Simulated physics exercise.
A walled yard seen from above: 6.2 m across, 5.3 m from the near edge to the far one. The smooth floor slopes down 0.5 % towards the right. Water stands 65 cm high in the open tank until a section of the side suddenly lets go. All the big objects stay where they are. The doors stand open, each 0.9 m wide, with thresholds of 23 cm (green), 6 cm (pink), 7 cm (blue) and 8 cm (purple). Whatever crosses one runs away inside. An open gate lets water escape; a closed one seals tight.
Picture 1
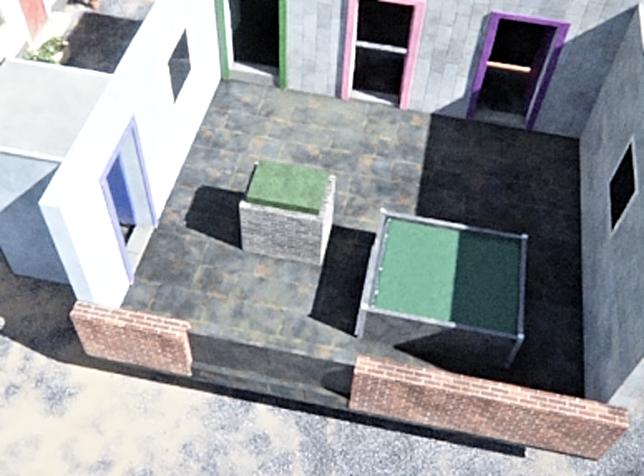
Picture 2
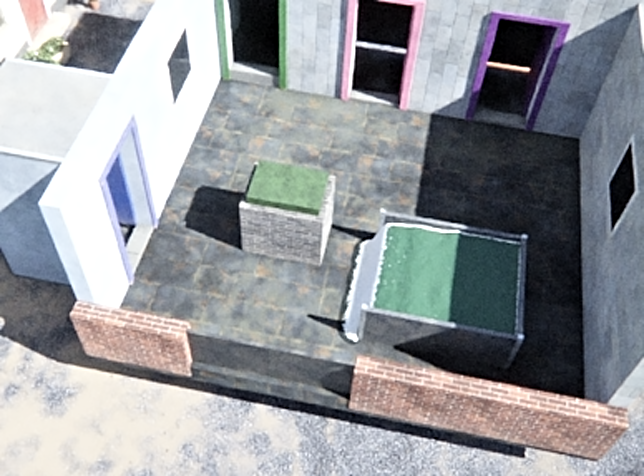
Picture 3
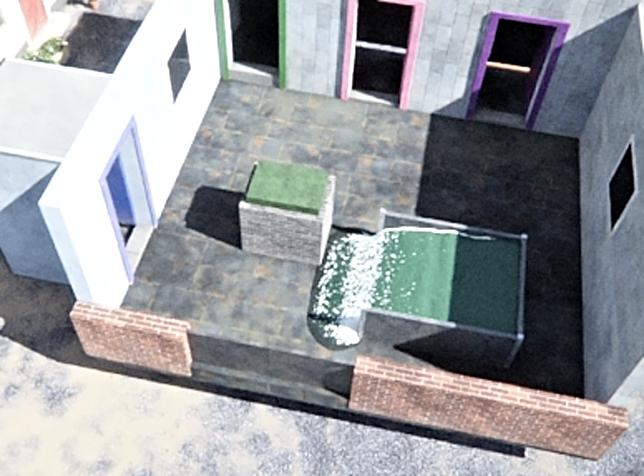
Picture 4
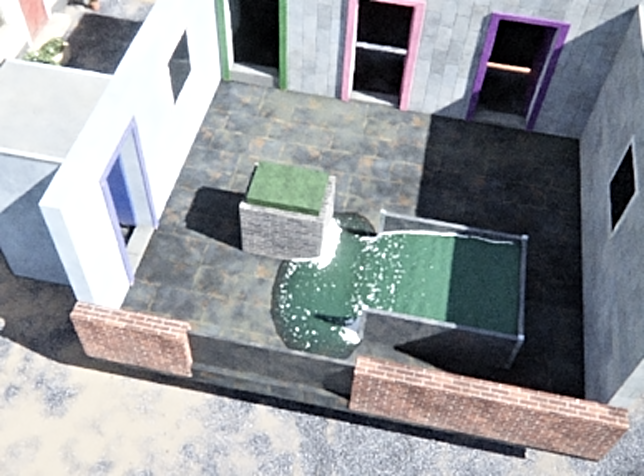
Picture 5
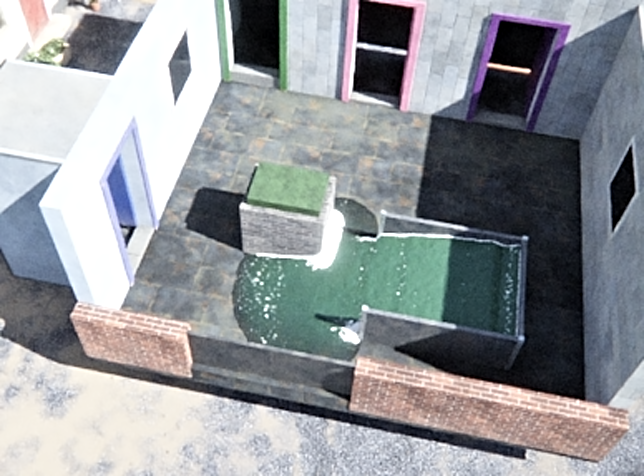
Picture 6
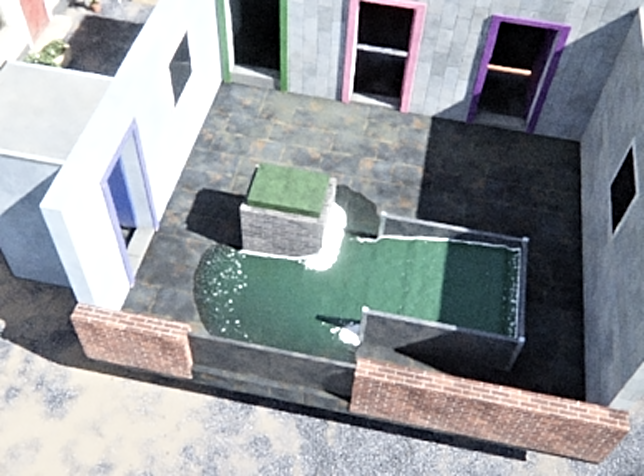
The clip opens on a walled yard seen from above, with an open tank of green water standing still beside a grass-topped block. The tank's left side gives way and water pours out in a foaming rush, then wraps around the block's near side and spreads leftward across the dark floor.
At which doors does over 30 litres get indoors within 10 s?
Door by door: At the green door it does not reach the limit; at the pink door it exceeds the limit; at the blue door it passes the limit; at the purple door it keeps below the limit.
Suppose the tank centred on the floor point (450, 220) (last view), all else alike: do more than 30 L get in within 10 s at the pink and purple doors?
Against that limit: Pink under, purple under.
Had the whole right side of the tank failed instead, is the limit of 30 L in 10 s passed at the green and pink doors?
Against that limit: Green below, pink not over.
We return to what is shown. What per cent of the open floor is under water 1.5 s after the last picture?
About 50 per cent.
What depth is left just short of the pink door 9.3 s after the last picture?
Roughly 4.0 cm deep.
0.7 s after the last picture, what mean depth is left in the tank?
Roughly 32 cm on average.
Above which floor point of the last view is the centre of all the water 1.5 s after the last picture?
At about (319, 280).
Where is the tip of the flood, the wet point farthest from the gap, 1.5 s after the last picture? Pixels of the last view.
At about (291, 95).
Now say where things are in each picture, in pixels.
In the first picture, the open tank at (447, 275) is whole and still, 65 cm deep.
In the second picture, the front is at (350, 336), 0.8 m from the gap at (373, 278); 0.4 m2 of floor is under water; 65 cm left at the back of the open tank.
In the third picture, the front is at (326, 339), 1.1 m from the gap at (372, 281); 1.2 m2 of floor is under water; 65 cm left at the back of the open tank.
In the fourth picture, water pours out at (373, 283) and has run 1.4 m, to a hidden place; typically 11 cm deep outside, 64 cm at the open tank's back.
In the fifth picture, the front is at (240, 308), 1.9 m from the gap at (373, 284); 3.4 m2 of floor is under water; 58 cm left at the back of the open tank.
In the sixth picture, water pours out at (373, 285) and has run 2.4 m, to (201, 279); typically 7 cm deep outside, 55 cm at the open tank's back.
Then, 0.7 s after the last picture water covers 35 % of the floor and is deepest (40 cm) near (336, 266); green door not reached, pink door not reached, blue door 12 cm at the sill, 29 L in, purple door not reached.
Then, 1.5 s after the last picture water covers 50 % of the floor and is deepest (40 cm) near (110, 335); green door not reached, pink door 3 cm at the sill, 2 L in, blue door 21 cm at the sill, 108 L in, purple door not reached.
Then, 2.8 s after the last picture water covers 65 % of the floor and is deepest (22 cm) near (156, 231); green door 5 cm at the sill, 0 L in, pink door 10 cm at the sill, 30 L in, blue door 16 cm at the sill, 201 L in, purple door 6 cm at the sill, 0 L in.
Then, 5.3 s after the last picture water covers 80 % of the floor and is deepest (12 cm) near (230, 114); green door 11 cm at the sill, 1 L in, pink door 9 cm at the sill, 46 L in, blue door 9 cm at the sill, 240 L in, purple door 3 cm at the sill, 0 L in.
Then, 9.3 s after the last picture water covers 100 % of the floor and is deepest (12 cm) near (523, 334); green door 5 cm at the sill, 1 L in, pink door 4 cm at the sill, 53 L in, blue door 4 cm at the sill, 242 L in, purple door 5 cm at the sill, 0 L in.
